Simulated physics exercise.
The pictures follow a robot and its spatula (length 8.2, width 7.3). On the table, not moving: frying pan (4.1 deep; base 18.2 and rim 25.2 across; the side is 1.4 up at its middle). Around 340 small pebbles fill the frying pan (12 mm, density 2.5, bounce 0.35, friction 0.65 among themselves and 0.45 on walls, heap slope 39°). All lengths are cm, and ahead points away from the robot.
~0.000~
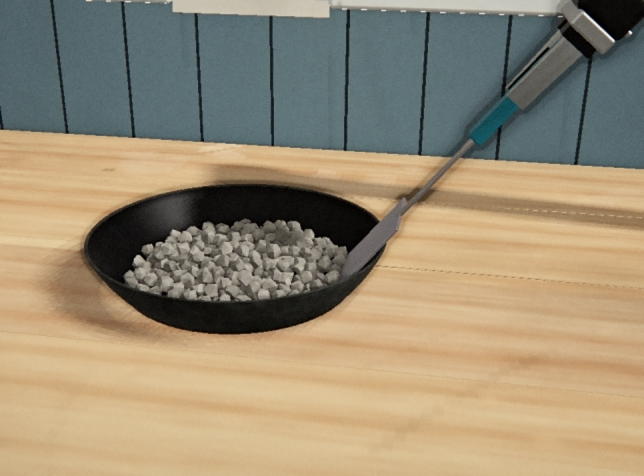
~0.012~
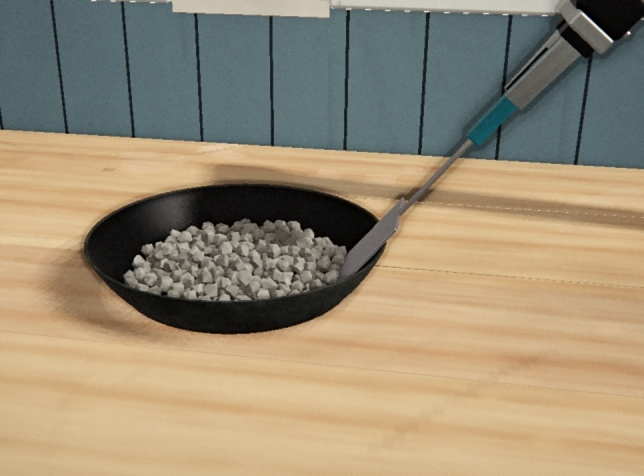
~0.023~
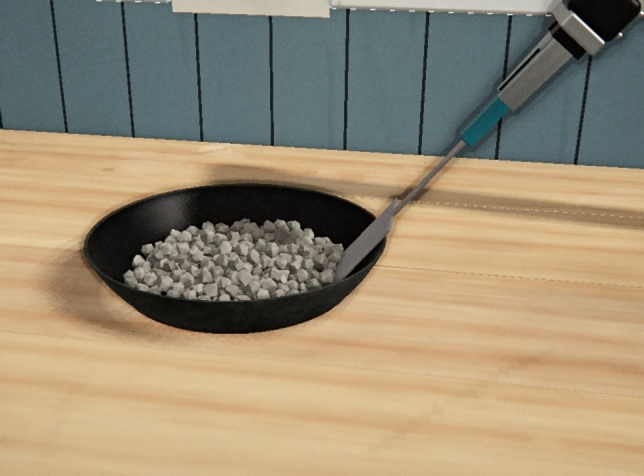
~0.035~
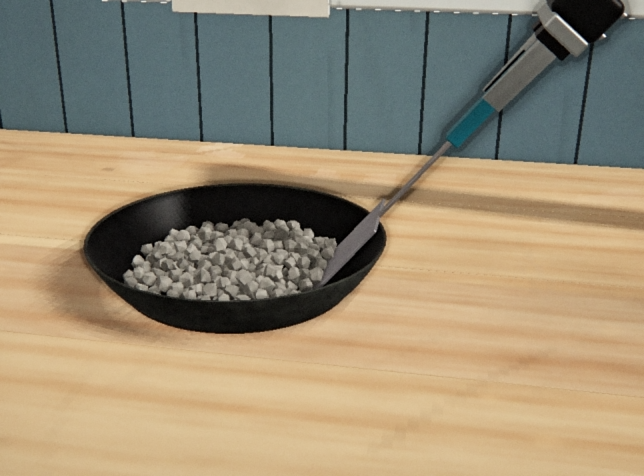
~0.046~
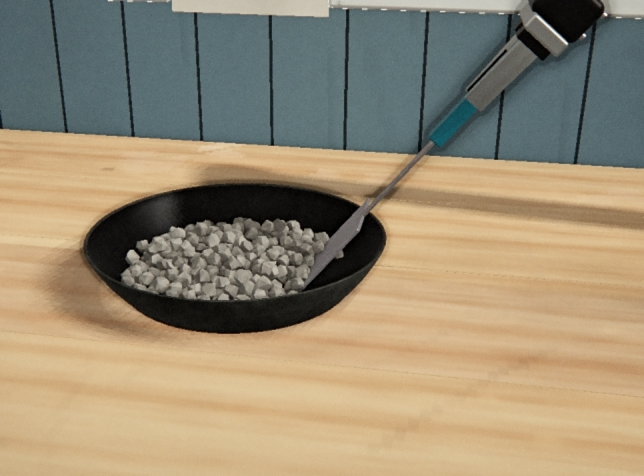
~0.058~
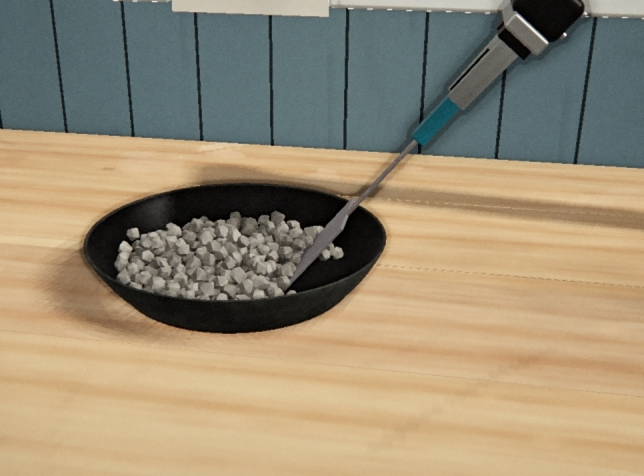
A spatula held by a robot rests at the right side of a black frying pan of small gray pebbles, then slides left through them, pushing the heap leftward while the pan stays still on the wooden table.
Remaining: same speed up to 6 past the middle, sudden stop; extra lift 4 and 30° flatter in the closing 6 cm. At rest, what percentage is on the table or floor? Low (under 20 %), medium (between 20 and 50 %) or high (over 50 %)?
On the table or floor the share is low, under 20 %.
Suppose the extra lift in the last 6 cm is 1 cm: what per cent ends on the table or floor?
Some 5 per cent.
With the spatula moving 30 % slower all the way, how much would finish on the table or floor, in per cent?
Then about 5 per cent.
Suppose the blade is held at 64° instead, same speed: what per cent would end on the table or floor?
It would be near 10 per cent.
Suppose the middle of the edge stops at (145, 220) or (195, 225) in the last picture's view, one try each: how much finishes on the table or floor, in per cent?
About 25 and 10 per cent.
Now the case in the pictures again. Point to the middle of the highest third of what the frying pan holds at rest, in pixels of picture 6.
At about (145, 242).
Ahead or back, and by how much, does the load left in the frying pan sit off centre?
Roughly 4.0 cm ahead.
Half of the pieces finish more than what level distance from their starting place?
Roughly 4 cm.
By 0.09 s, sloping 51°, highest piece 6 above the table; 338 in the frying pan.
By 0.12 s, sloping 41°, highest piece 6 above the table; 337 in the frying pan, 1 on the blade or in flight.
By 0.33 s, sloping 21°, highest piece 6 above the table; 301 in the frying pan, 34 on the table or floor, 3 on the blade or in flight.
By 1.38 s, sloping 21°, highest piece 5 above the table; 301 in the frying pan, 37 on the table or floor.
Final count, 301 in the frying pan, 37 on the table or floor. That is 11 % on the table or floor.
